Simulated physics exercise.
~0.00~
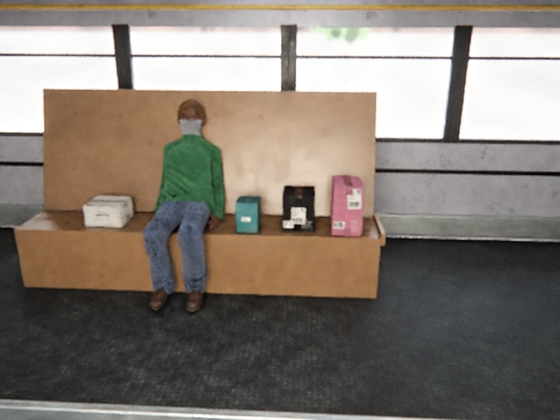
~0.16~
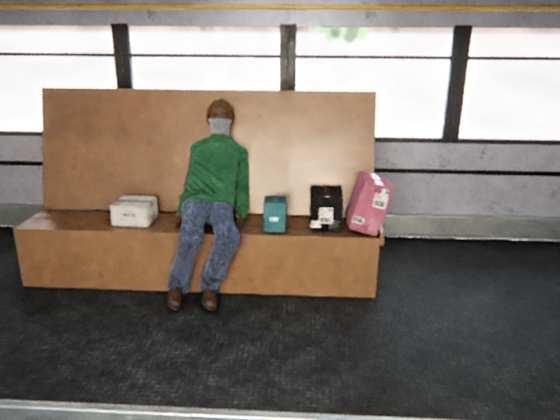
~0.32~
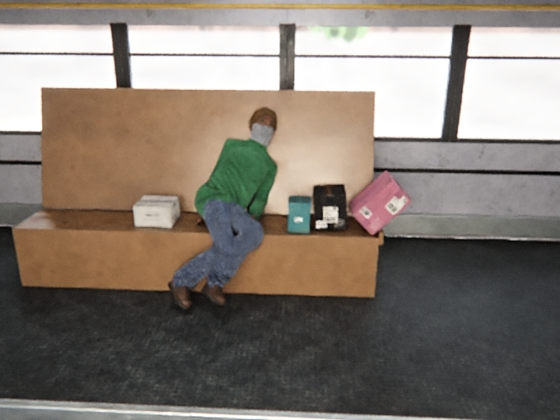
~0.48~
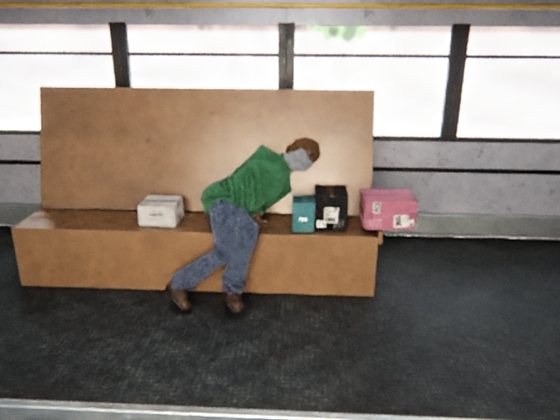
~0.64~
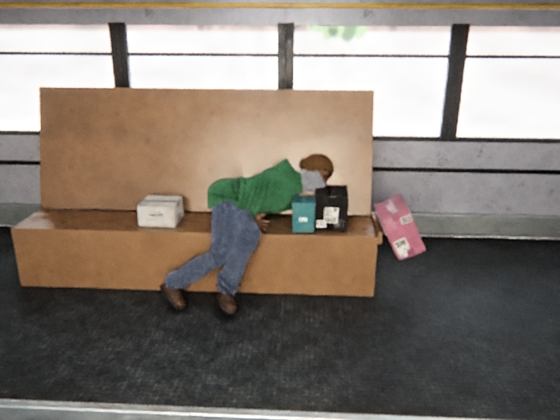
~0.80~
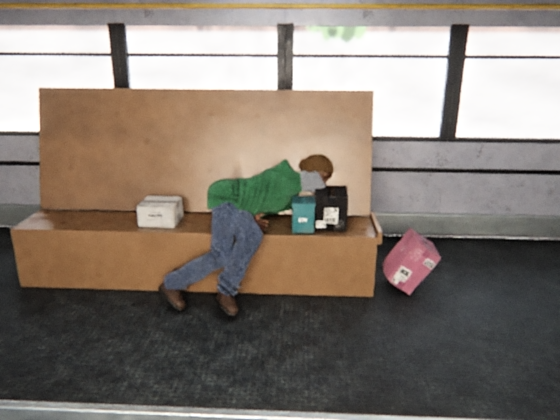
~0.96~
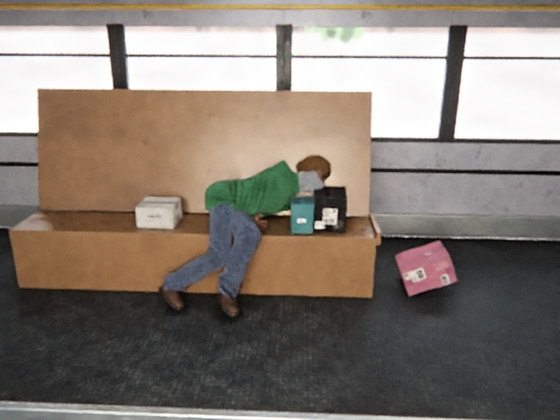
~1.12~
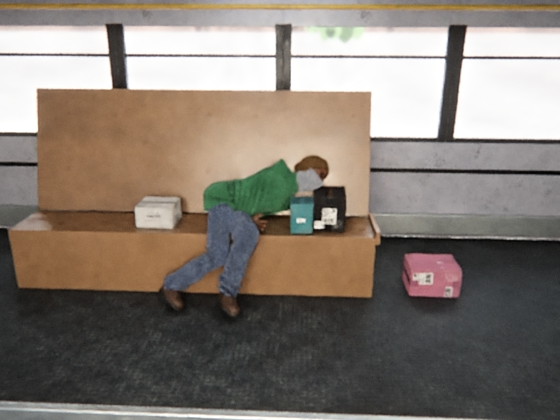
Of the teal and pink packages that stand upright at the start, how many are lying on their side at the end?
One of them is lying on its side at the end. It is the pink package, on the floor to the right of the bench, while the teal one still stands upright on the seat.
A seated person slumps right as packages slide and the pink one drops to the floor.
